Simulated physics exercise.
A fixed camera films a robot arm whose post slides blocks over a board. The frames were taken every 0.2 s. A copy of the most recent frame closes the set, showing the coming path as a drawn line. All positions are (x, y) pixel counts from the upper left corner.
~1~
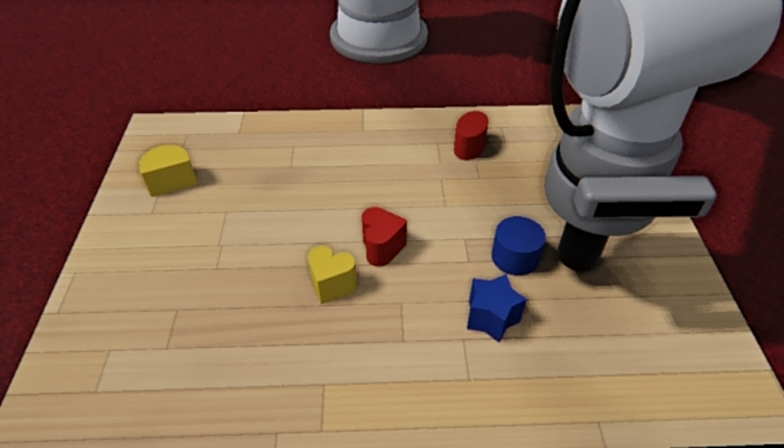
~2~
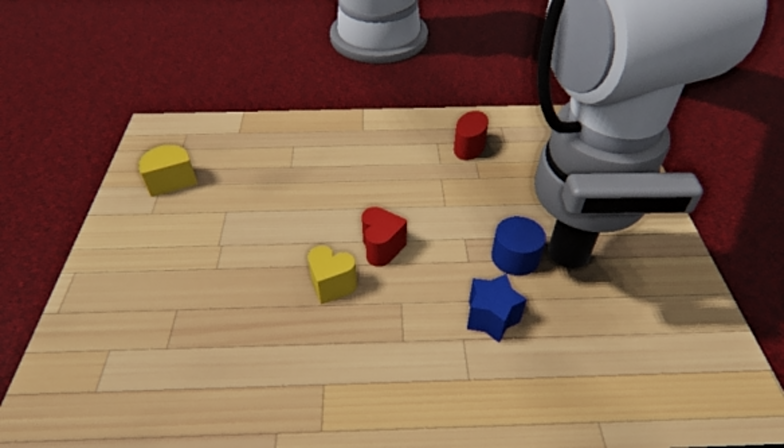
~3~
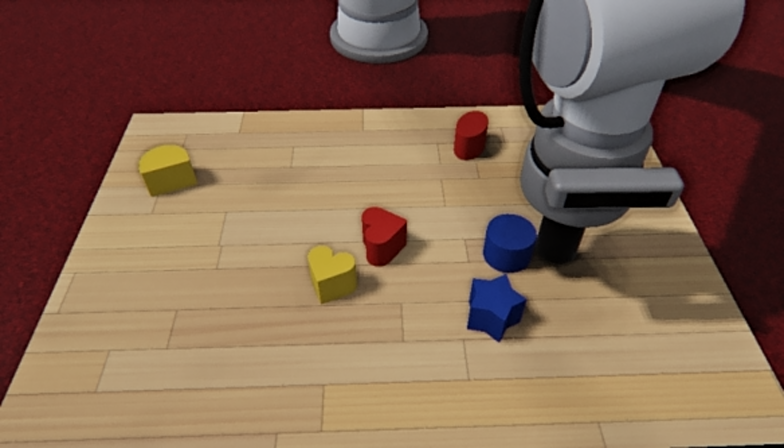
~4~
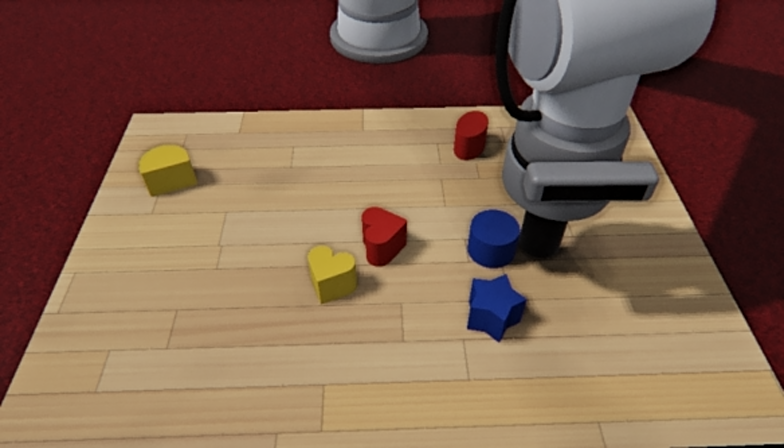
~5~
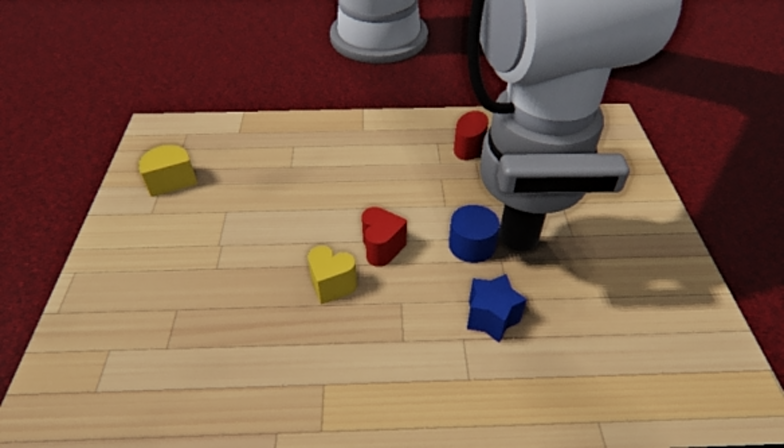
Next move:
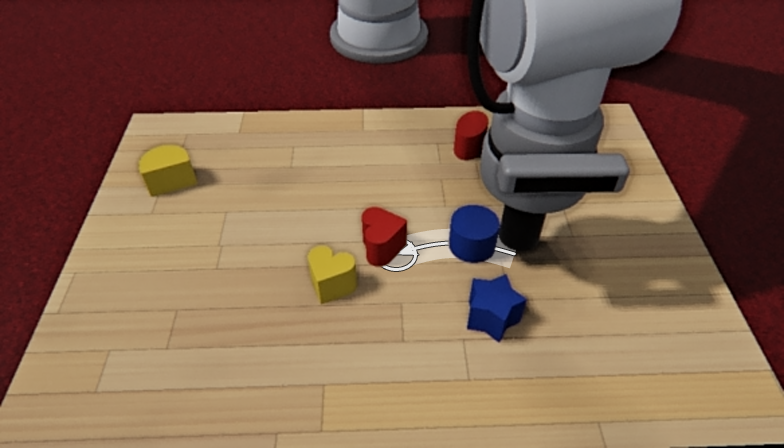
Robot arm with a black post moving left and pushing a blue round block across a wooden board, other blocks staying still.
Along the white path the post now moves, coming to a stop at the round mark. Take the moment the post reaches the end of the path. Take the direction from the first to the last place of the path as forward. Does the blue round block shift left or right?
The shift is rightward.
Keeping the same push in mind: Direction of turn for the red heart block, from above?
Looking down on the board, it turns counter-clockwise.
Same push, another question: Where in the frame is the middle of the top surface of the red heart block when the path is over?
If I read the scene right, the answer is (340, 222).
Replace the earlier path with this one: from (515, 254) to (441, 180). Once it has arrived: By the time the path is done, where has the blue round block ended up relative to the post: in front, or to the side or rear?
Final position: To the side or behind.
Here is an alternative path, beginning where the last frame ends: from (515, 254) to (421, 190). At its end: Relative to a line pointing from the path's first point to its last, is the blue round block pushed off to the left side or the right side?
So, looking from the first point of the path to the last, the blue round block moves leftwards.
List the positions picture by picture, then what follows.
Post's lower end (578, 256); yellow heart block (329, 262); red heart block (381, 224); blue round block (521, 233), in the first frame.
Post (569, 253); blocks still, in the second frame.
Post (556, 249); blue round block (512, 231), in the third frame.
Post (539, 243); blue round block (496, 226), in the fourth frame.
Post (519, 236); yellow heart block (329, 262); red heart block (381, 224); blue round block (476, 221), in the fifth frame.
Drawn move, from (515, 254) through (474, 244) and (434, 244) to (396, 254).
The first path, step by step. One third of the way, post (477, 227); blue round block (434, 213).
Two thirds of the way, post (435, 227); red heart block (357, 223), turned 50° anticlockwise; blue round block (396, 206).
At the end, post (396, 237); yellow heart block still; red heart block (340, 222), turned 85° anticlockwise; blue round block (375, 203).
